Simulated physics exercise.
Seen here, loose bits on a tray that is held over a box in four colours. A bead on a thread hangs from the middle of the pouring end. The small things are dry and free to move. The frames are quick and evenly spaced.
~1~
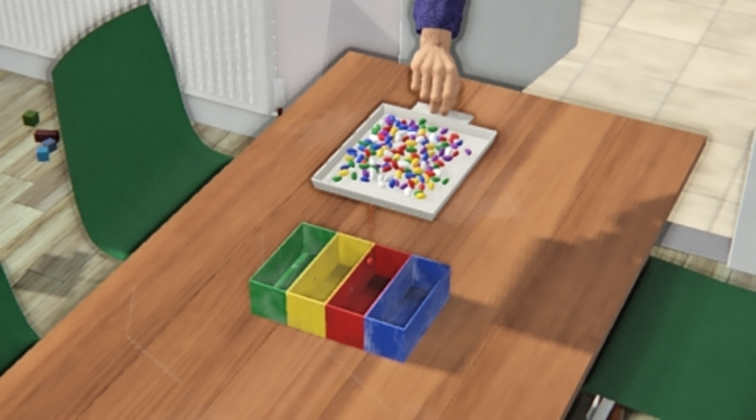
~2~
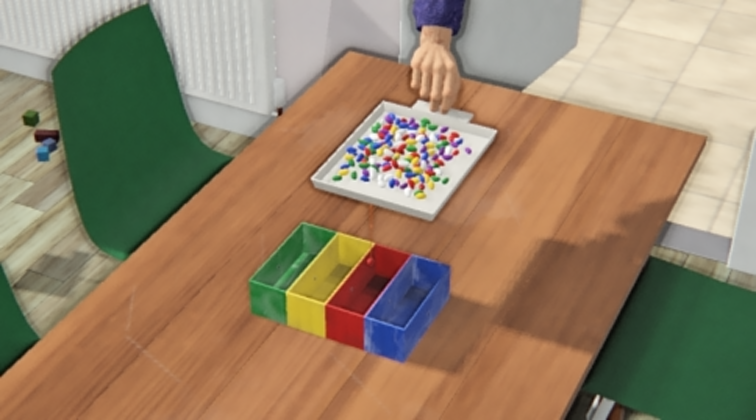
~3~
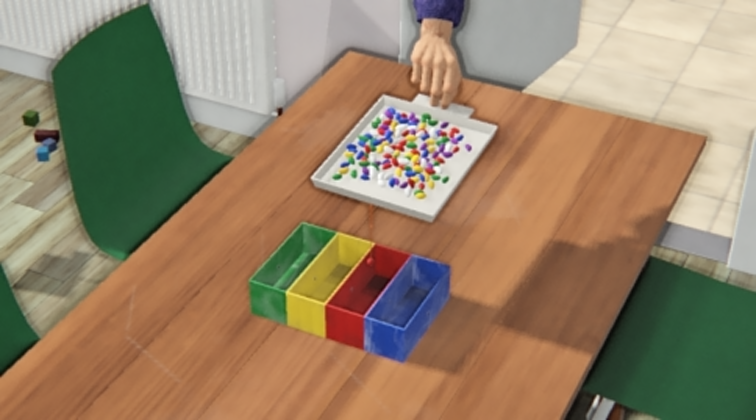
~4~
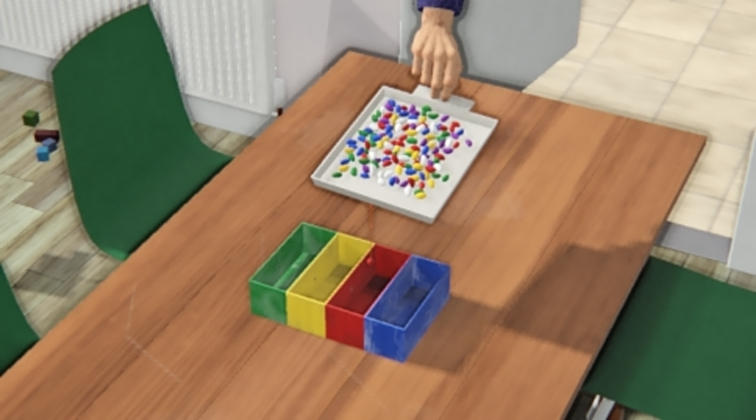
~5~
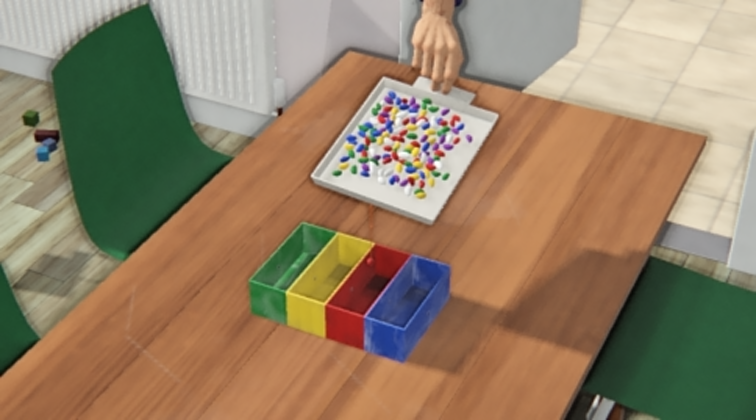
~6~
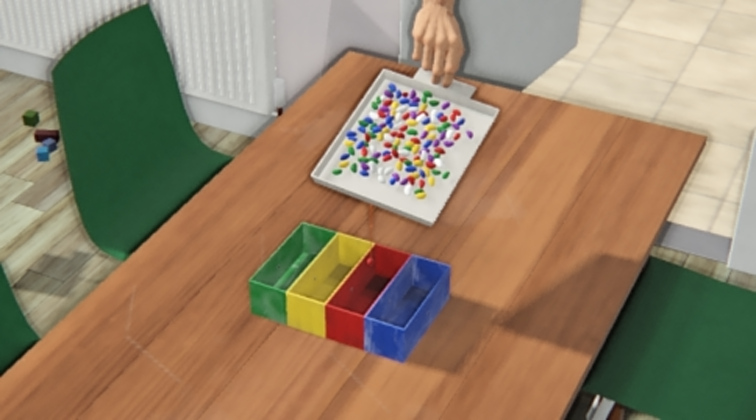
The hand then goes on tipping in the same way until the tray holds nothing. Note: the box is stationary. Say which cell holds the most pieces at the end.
At the end the blue cell holds the most.
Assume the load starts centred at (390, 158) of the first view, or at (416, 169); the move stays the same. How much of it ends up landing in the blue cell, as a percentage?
Respectively 60 and 60 per cent.
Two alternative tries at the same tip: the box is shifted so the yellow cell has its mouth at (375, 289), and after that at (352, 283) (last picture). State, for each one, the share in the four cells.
About 100 per cent, then about 100 per cent.
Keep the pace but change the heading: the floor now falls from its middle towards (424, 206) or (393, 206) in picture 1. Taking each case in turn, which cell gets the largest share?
Blue, then that blue cell.
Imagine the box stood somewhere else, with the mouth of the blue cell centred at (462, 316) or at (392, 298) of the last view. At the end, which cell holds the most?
First: Red. Second: Blue.
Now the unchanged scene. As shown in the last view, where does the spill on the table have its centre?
Middle in the last view: Roughly (464, 337).
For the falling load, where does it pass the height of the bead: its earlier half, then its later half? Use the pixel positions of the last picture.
The first part passes (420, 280); everything after passes (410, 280).
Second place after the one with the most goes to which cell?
Second place goes to the red cell.
Soon after the last picture, tray tipped steeply; all on the tray.
A little later, tray tipped right over; nearly all on the tray; a stray few in the blue cell; a stray few falling or outside the box.
Later still, tray tipped past a quarter turn; about half in the blue cell; a small part in the red cell; about a quarter falling or outside the box.
At rest, tray tipped past a quarter turn; about half in the blue cell; a small part in the red cell; none in the yellow cell; none in the green cell; about a quarter outside the box.
